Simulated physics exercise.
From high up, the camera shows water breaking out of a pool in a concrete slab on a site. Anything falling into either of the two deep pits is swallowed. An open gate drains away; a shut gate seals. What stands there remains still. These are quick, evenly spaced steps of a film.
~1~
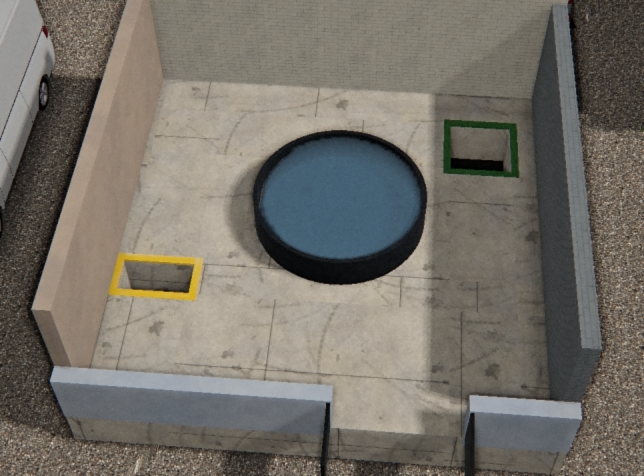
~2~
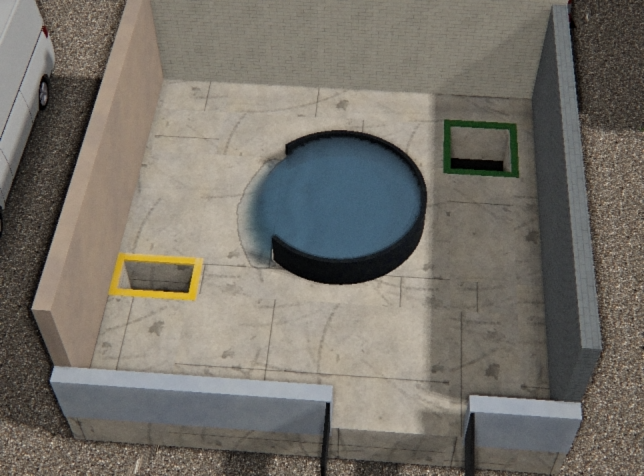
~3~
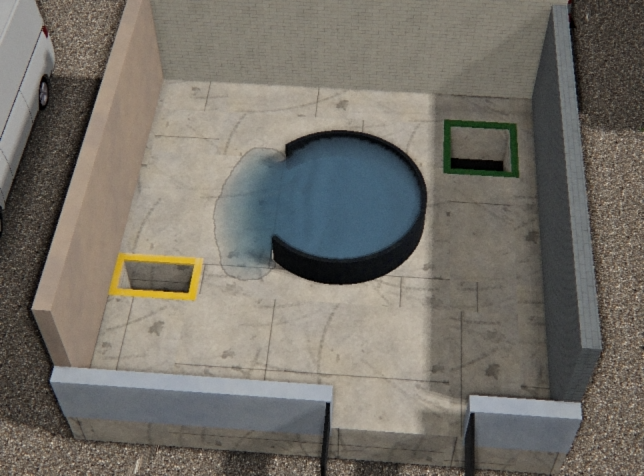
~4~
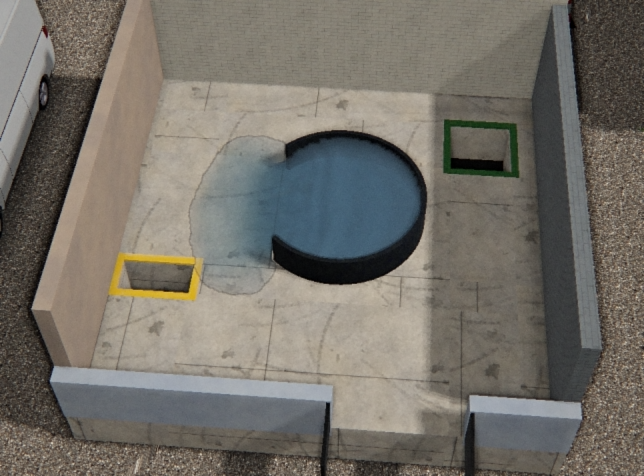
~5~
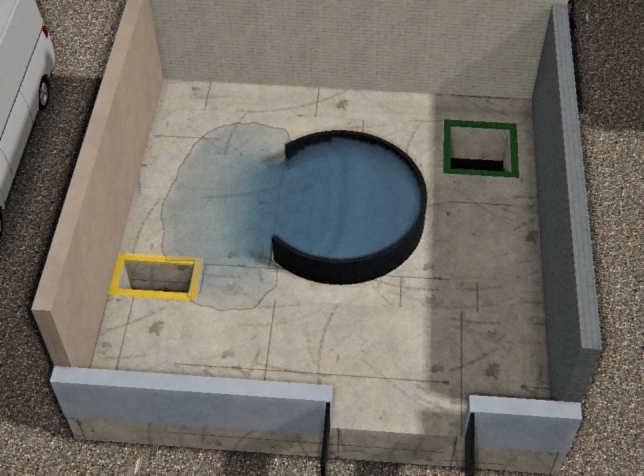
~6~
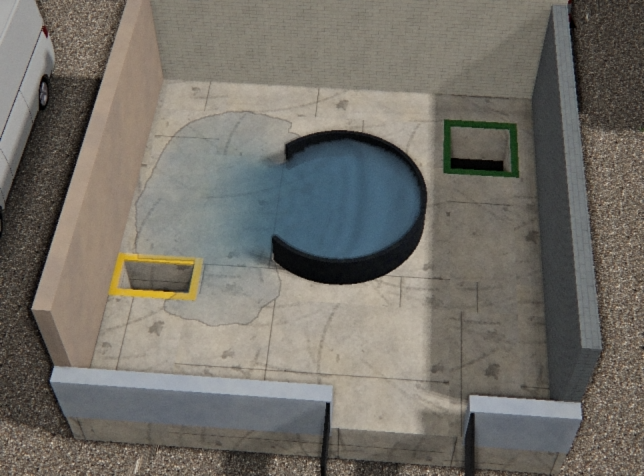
At the start, a round, dark-rimmed pool of blue water sits whole and still on a walled concrete slab between yellow-edged and green-edged openings. Its left side then opens, and water pours out through the gap. The thin sheet spreads leftward across the concrete, widening around the yellow-edged opening.
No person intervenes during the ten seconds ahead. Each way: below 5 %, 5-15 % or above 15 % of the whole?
Gate - below 5 %, green pit - 5-15 %, yellow pit - above 15 %.
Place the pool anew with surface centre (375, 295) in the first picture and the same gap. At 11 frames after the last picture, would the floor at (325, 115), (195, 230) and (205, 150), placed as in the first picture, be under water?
Spot one unwetted, spot two wetted, spot three wetted.
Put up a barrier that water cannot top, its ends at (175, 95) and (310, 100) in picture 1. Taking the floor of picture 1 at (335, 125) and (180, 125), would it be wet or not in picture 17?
In turn, the first is spared and the second submerged.
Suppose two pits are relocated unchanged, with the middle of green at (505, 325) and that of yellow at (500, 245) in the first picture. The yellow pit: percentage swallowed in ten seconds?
Out of a hundred parts, 8 go to yellow.
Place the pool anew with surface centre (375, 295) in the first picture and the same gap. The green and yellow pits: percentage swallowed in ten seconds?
The green pit ends up with 2 per cent and the yellow pit with 45 per cent.
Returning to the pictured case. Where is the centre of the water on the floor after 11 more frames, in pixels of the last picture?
It's close to (263, 203).
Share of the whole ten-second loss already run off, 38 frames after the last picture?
Some 65 per cent.
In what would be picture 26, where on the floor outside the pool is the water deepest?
Somewhere around pixel (164, 82).
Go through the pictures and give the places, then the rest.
The pool at (340, 196) is whole and still, in the first picture.
The front is at (270, 264), out from the gap at (260, 205), in the second picture.
The front is at (254, 152), out from the gap at (260, 206), in the third picture.
The front is at (241, 141), out from the gap at (260, 207), in the fourth picture.
Water pours out at (260, 207) and has run to (214, 134), in the fifth picture.
Water pours out at (260, 207) and has run to (195, 125), in the sixth picture.
A moment on, water covers 25 % of the floor; the gate 0 %, the green pit 0 %, the yellow pit 3 %.
Next, water covers 30 % of the floor; the gate 0 %, the green pit 0 %, the yellow pit 9 %.
Then, water covers 35 % of the floor; the gate 0 %, the green pit 0 %, the yellow pit 19 %.
Later, water covers 60 % of the floor; the gate 0 %, the green pit 3 %, the yellow pit 30 %.
In the end, water covers 65 % of the floor; the gate 0 %, the green pit 13 %, the yellow pit 39 %.
